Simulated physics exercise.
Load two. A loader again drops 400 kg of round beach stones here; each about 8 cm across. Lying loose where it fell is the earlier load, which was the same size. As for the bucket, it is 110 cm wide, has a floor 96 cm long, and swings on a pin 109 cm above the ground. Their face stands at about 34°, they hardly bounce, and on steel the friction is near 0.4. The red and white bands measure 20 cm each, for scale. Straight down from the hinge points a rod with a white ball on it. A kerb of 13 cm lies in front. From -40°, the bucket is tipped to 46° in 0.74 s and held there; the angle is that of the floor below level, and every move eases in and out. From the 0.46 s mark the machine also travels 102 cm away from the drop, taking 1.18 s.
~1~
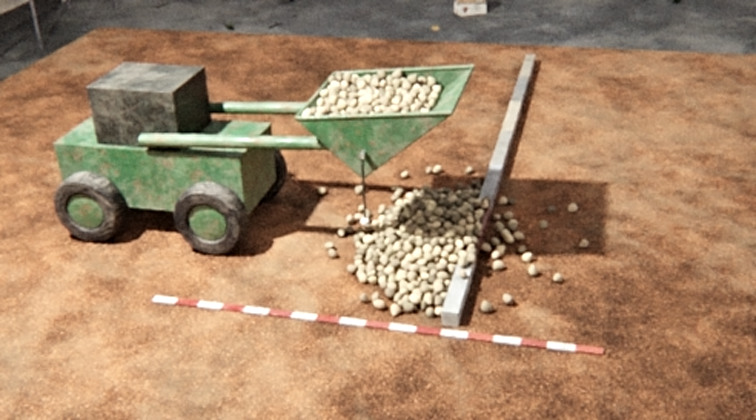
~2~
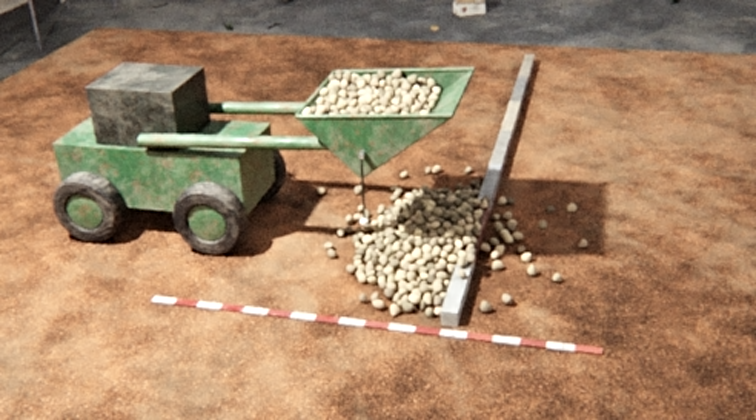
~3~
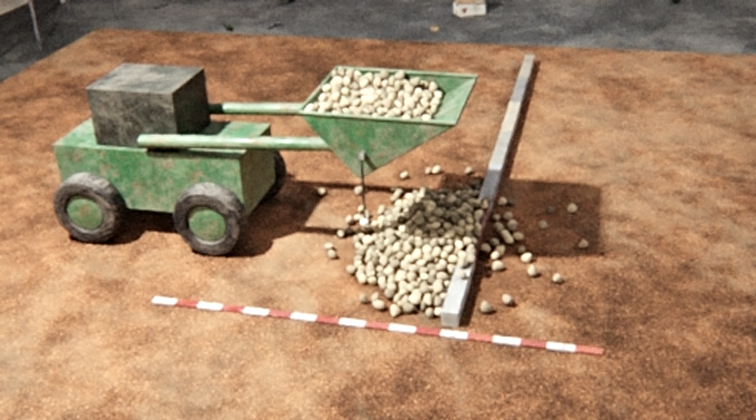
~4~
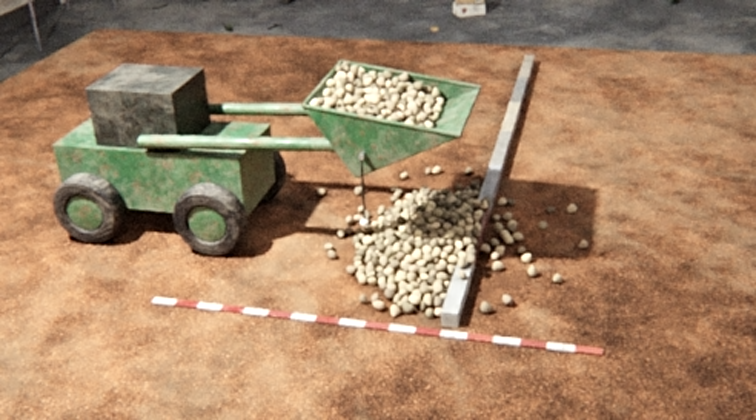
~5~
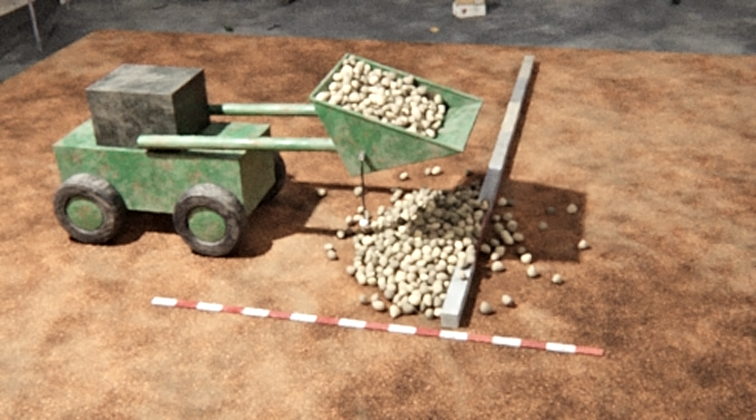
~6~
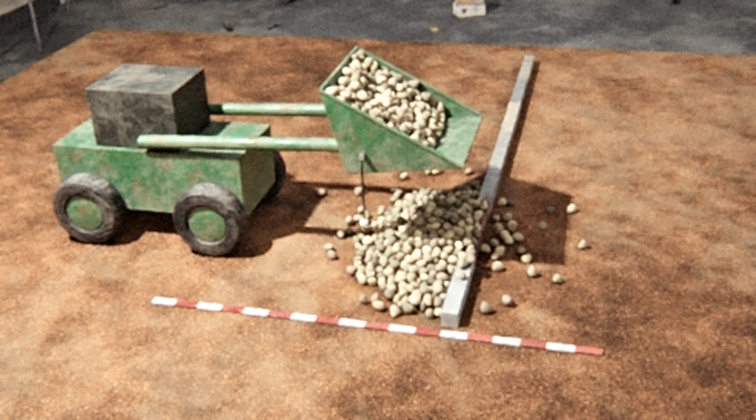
The green loader's bucket, full of round pale stones, tilts forward above a stone pile.
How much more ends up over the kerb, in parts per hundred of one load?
Close to 20 parts in a hundred.
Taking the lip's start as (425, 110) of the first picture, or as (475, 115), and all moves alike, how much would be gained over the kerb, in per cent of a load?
About 10 and 35 per cent.
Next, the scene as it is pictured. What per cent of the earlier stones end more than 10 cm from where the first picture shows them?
About 25 %.
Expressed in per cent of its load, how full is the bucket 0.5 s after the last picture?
It holds some 45 percent.
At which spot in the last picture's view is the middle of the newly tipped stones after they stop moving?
(430, 229).
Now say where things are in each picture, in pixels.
The first frame shows lip at (452, 113), floor tilted -40°, highest stones at (376, 80). The earlier load is highest near (432, 216), 27 cm above ground level, 96 % on this side of the kerb, 4 % over the kerb.
In the second frame, the bucket is at -38°, its lip at (453, 116); the top of the load is at (363, 80).
In the third frame, the bucket is at -34°, its lip at (456, 124); the top of the load is at (342, 79).
In the fourth frame, the bucket is at -26°, its lip at (460, 136); the top of the load is at (343, 74).
The fifth frame shows lip at (463, 151), floor tilted -17°, highest stones at (349, 69).
The sixth frame shows lip at (463, 168), floor tilted -7°, highest stones at (358, 64).
Then, 0.2 s after the last picture the floor is at 32°; in per cent of one load, 100 in the bucket, 96 on this side of the kerb, 4 over the kerb; the foremost stones are at (549, 242).
Then, 0.5 s after the last picture the floor is at 46°; in per cent of one load, 45 in the bucket, 151 on this side of the kerb, 4 over the kerb; the foremost stones are at (549, 242).
Then, 1.8 s after the last picture the floor is at 46°; in per cent of one load, 0 in the bucket, 176 on this side of the kerb, 24 over the kerb; the foremost stones are at (672, 268).
Then, 4.4 s after the last picture the floor is at 46°; in per cent of one load, 0 in the bucket, 176 on this side of the kerb, 24 over the kerb; the foremost stones are at (681, 269). Net gain over the kerb, 20.
